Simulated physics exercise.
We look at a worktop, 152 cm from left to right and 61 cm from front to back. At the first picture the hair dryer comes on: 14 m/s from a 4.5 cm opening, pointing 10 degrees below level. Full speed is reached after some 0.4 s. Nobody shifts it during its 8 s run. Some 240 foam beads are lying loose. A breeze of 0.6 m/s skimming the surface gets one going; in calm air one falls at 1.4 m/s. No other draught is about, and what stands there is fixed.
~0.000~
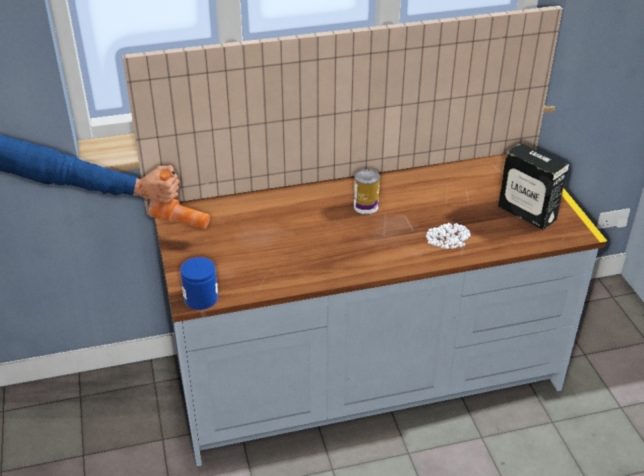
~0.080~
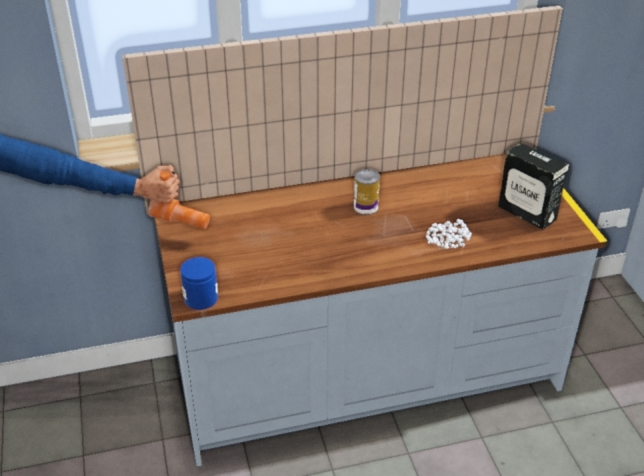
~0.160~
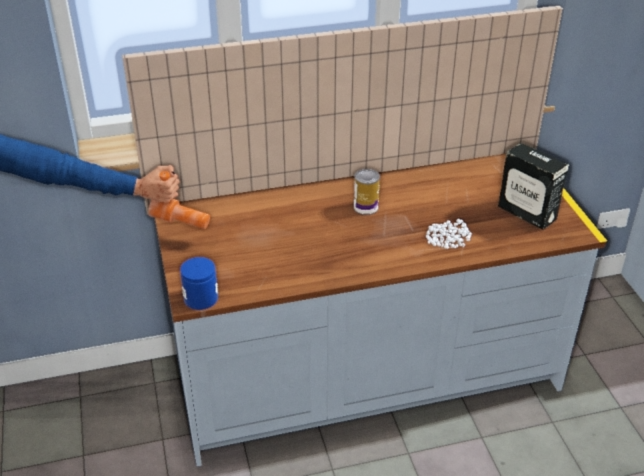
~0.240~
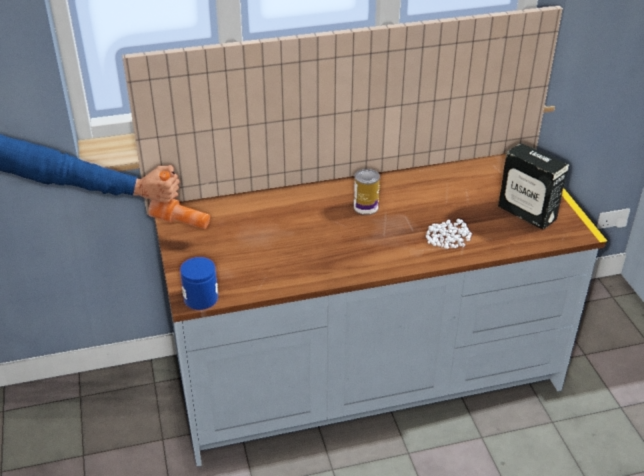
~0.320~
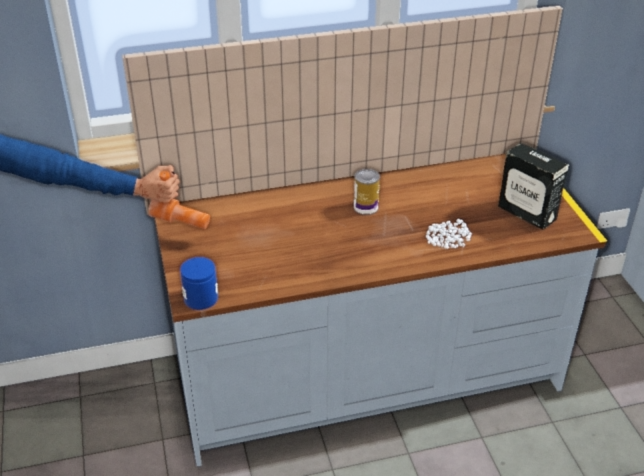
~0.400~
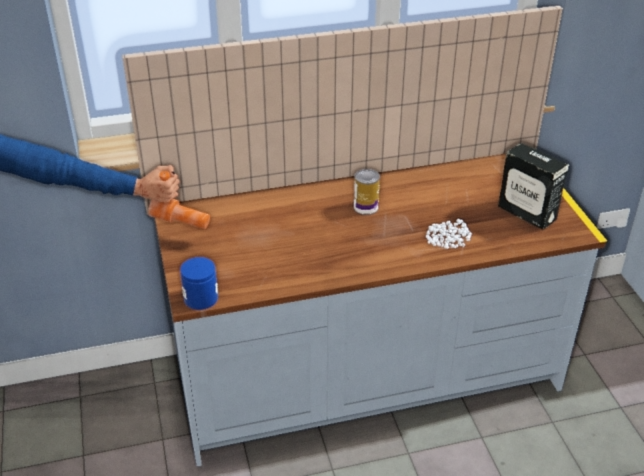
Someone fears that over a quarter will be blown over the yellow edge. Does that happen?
As for a quarter going over the yellow edge: Yes.
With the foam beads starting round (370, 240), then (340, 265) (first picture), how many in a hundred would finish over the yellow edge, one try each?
In turn about 70 %, 20 %.
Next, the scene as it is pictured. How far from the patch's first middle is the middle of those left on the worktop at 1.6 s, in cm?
About 30 cm.
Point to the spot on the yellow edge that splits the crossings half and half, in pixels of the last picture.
At about (598, 231).
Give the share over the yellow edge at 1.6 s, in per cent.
Near 40 %.
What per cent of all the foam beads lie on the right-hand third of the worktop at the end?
Near 10 %.
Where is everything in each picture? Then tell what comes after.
In the first frame, the middle of the foam beads is near (448, 235), none has stirred yet and the mouth of the hair dryer is at (207, 222).
In the second frame, the middle of the foam beads is near (448, 235), none has stirred yet and the yellow edge is centred on (566, 192).
In the third frame, the middle of the foam beads is near (448, 235), none has stirred yet, the top of a tin is at (367, 176) and the top of a carton is at (537, 158).
In the fourth frame, the middle of the foam beads is near (448, 235) and none has stirred yet.
In the fifth frame, the middle of the foam beads is near (448, 235) and none has stirred yet.
In the sixth frame, the middle of the foam beads is near (448, 235) and none has stirred yet.
After 1.6 s, 57 % are on the move or not yet settled, 40 % are over the yellow edge; the middle of those still in play is near (533, 226).
After 2.6 s, 23 % are on the move or not yet settled, 56 % are over the yellow edge; the middle of those still in play is near (530, 220).
After 4.4 s, 13 % are on the move or not yet settled, 65 % are over the yellow edge.
After 8.0 s, at the end, 70 % are over the yellow edge.
